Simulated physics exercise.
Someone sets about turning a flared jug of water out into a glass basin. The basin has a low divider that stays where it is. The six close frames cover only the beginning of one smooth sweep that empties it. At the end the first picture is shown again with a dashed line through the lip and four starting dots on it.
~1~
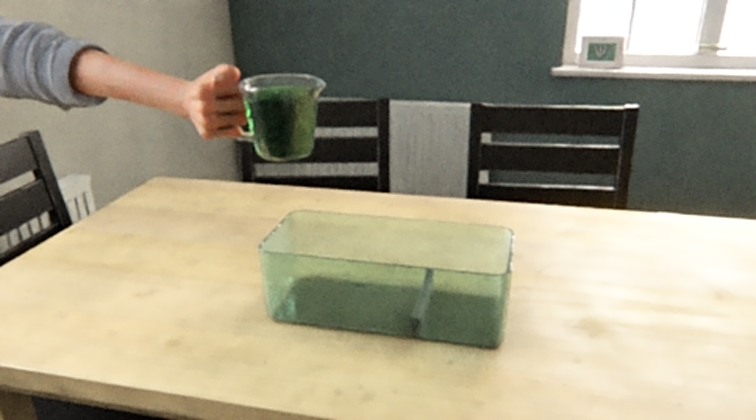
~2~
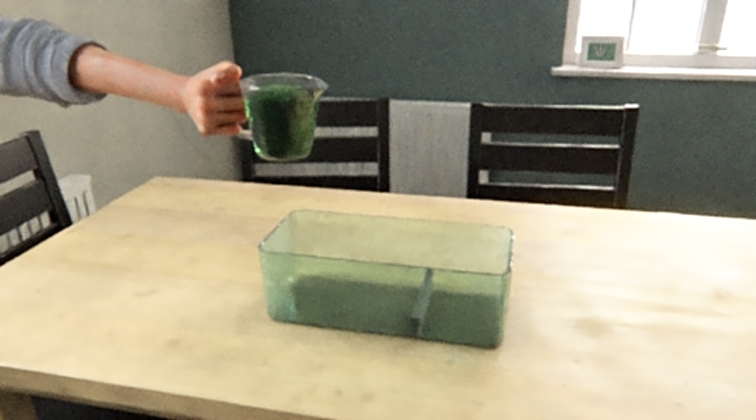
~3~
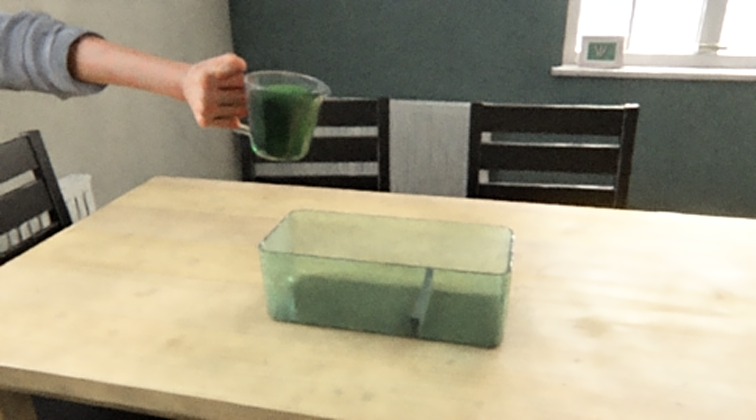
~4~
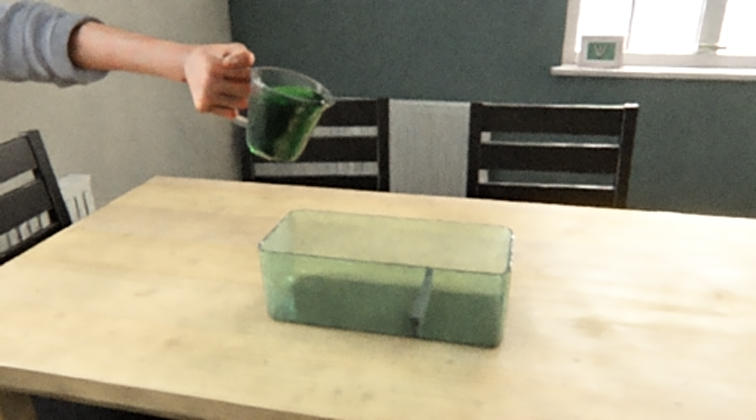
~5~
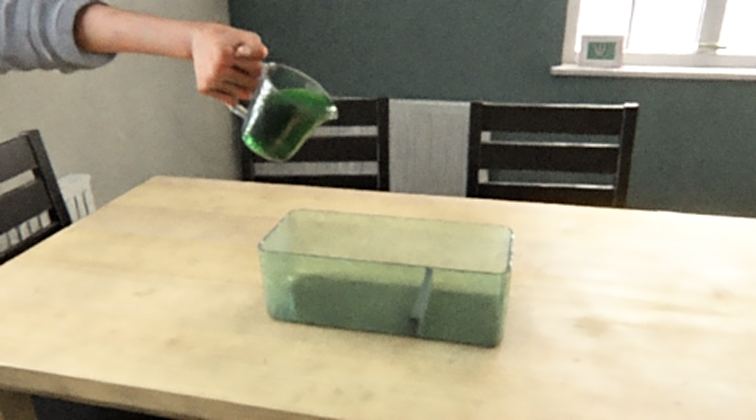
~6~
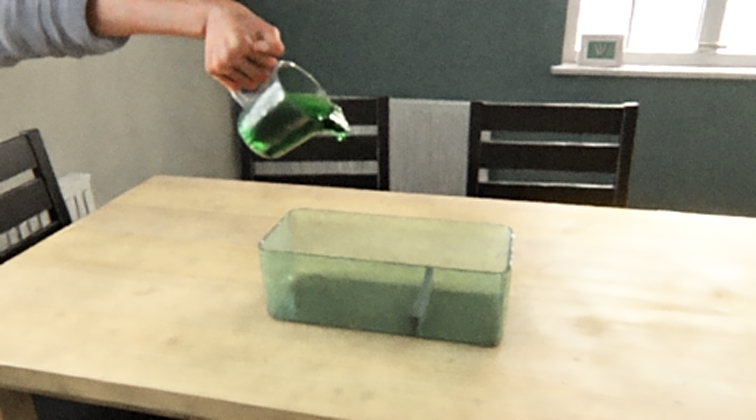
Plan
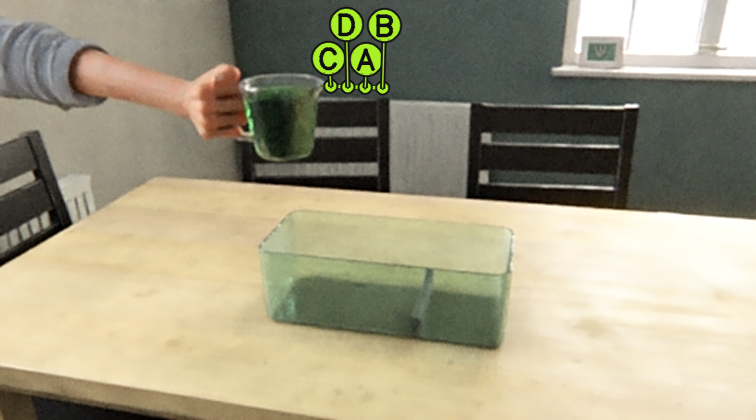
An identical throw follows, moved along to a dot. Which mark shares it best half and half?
B is best.
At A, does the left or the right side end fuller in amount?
More ends on the left.
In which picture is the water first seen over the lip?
Picture 5.
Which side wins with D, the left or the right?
More ends on the left.
On the marked copy, A at (365, 87); B at (382, 87); C at (330, 86); D at (347, 86).
If A is chosen, about 73 % ends left of the wall and 23 % right of it; 4 % is lost outside.
If B is chosen, about 49 % ends left of the wall and 49 % right of it.
If C is chosen, about 81 % ends left of the wall and 15 % right of it; 4 % is lost outside.
If D is chosen, about 84 % ends left of the wall and 10 % right of it; 6 % is lost outside.
